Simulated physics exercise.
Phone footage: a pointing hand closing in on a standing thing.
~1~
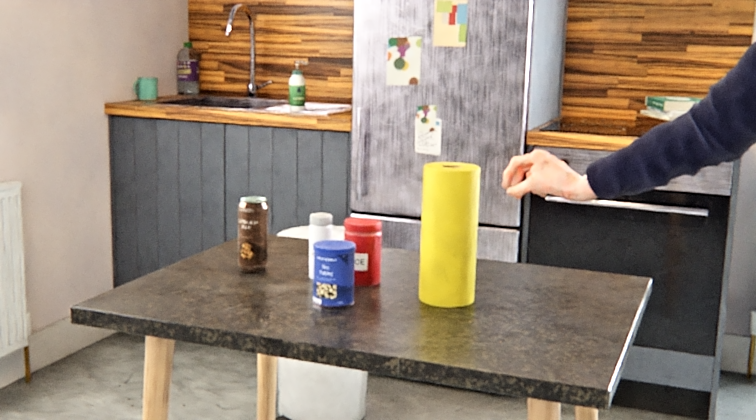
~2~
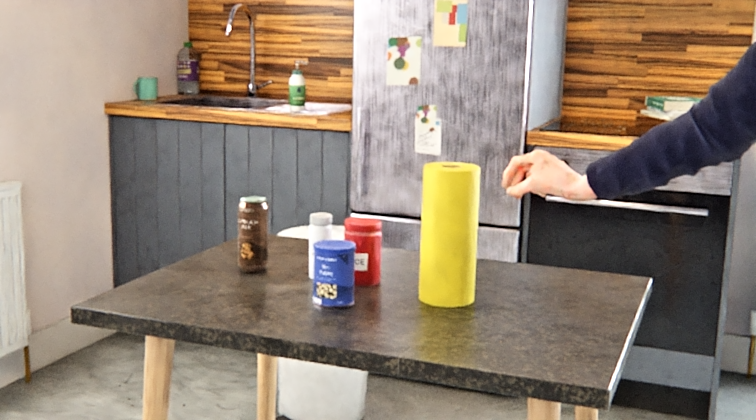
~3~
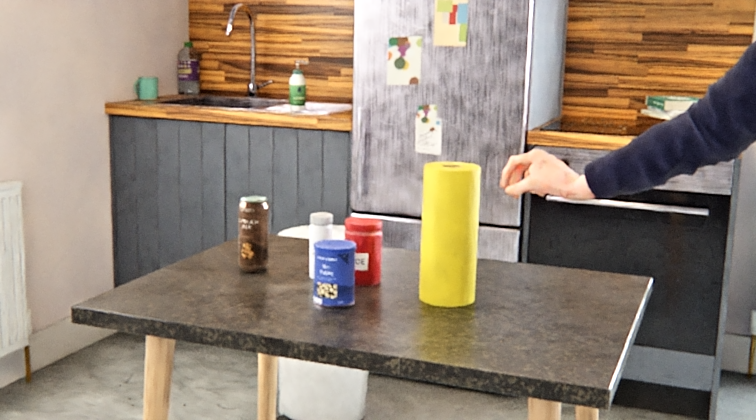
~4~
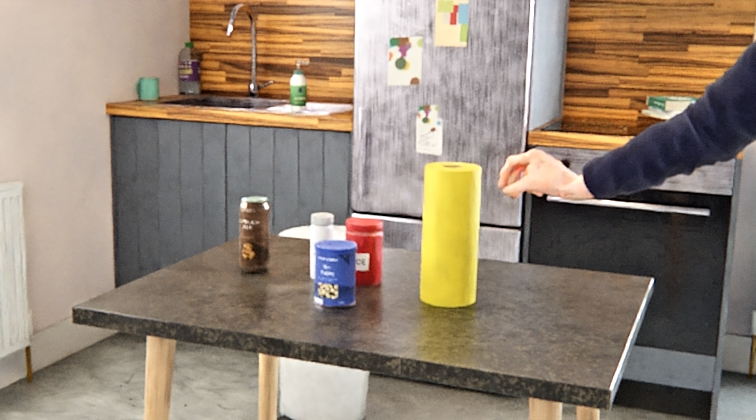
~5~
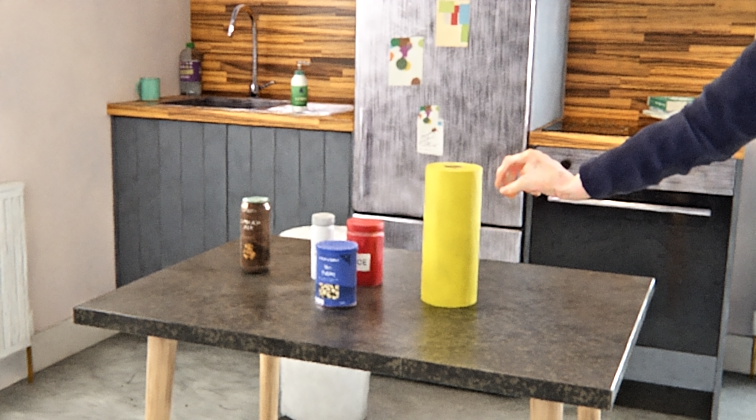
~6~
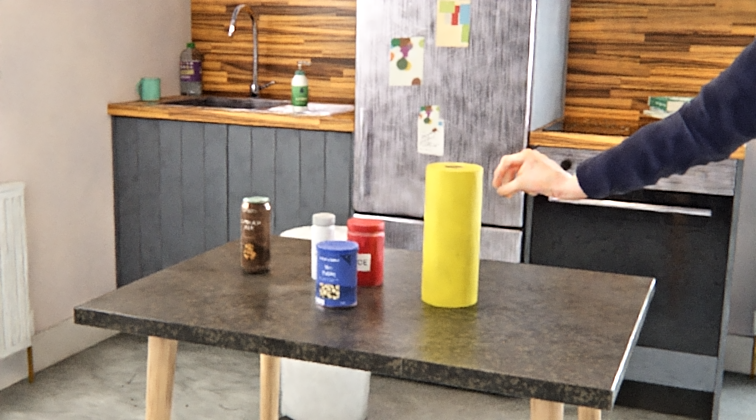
At first, a hand with a dark sleeve hovers just right of a tall yellow roll standing on a dark table, with a brown can and blue, white and red containers to the left. The hand then drifts very slightly left toward the roll, while everything on the table stays still.
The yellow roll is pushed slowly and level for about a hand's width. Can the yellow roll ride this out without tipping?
Watch, it loses its footing and that's that.
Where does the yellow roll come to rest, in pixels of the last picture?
End position, last frame: About (384, 236).
Then, 0.60 s later than the last frame, yellow roll tilted by 8° near (443, 230).
Then, 1.30 s later than the last frame, yellow roll tilted by 26° near (421, 226).
Then, 1.60 s later than the last frame, yellow roll tilted by 47° near (393, 231).
When it is over, lying over on the table, yellow roll. End places, in pixels of the last picture, yellow roll near (384, 236).
